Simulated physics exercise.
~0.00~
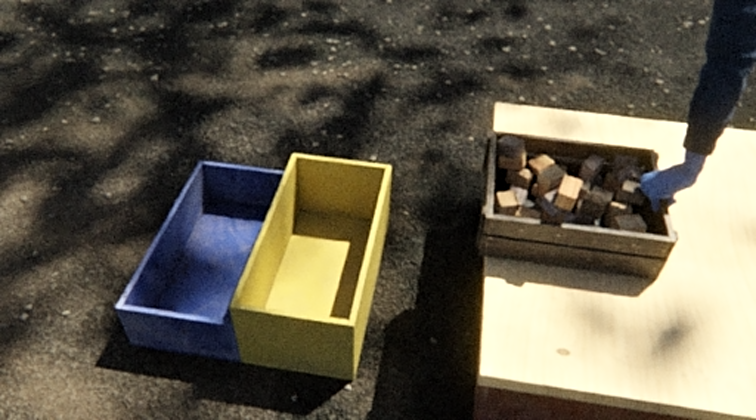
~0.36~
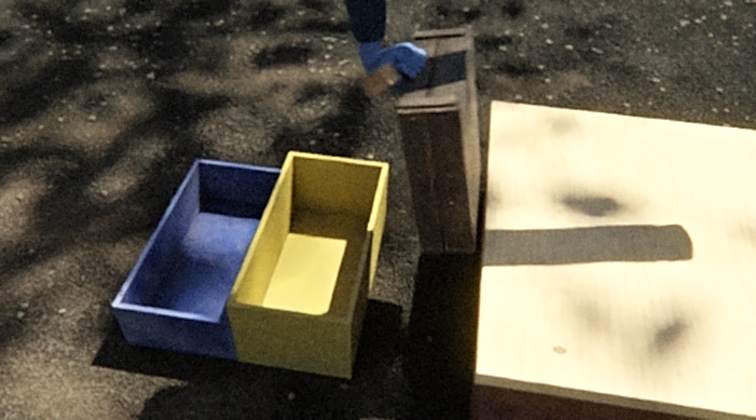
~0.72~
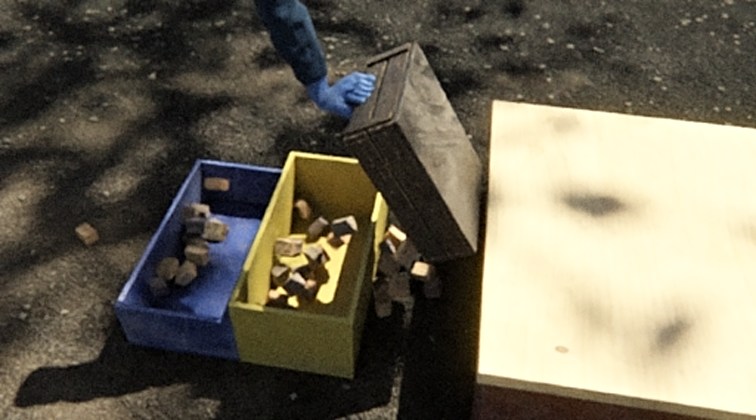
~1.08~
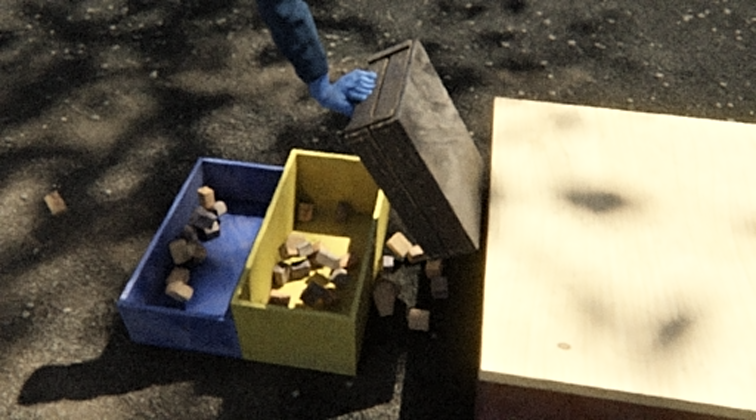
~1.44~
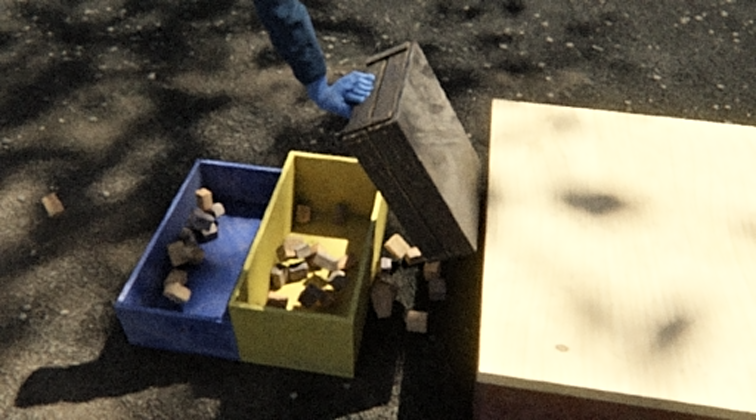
Beside a bench, a gloved hand tips wooden blocks into yellow and blue bins, spilling some.
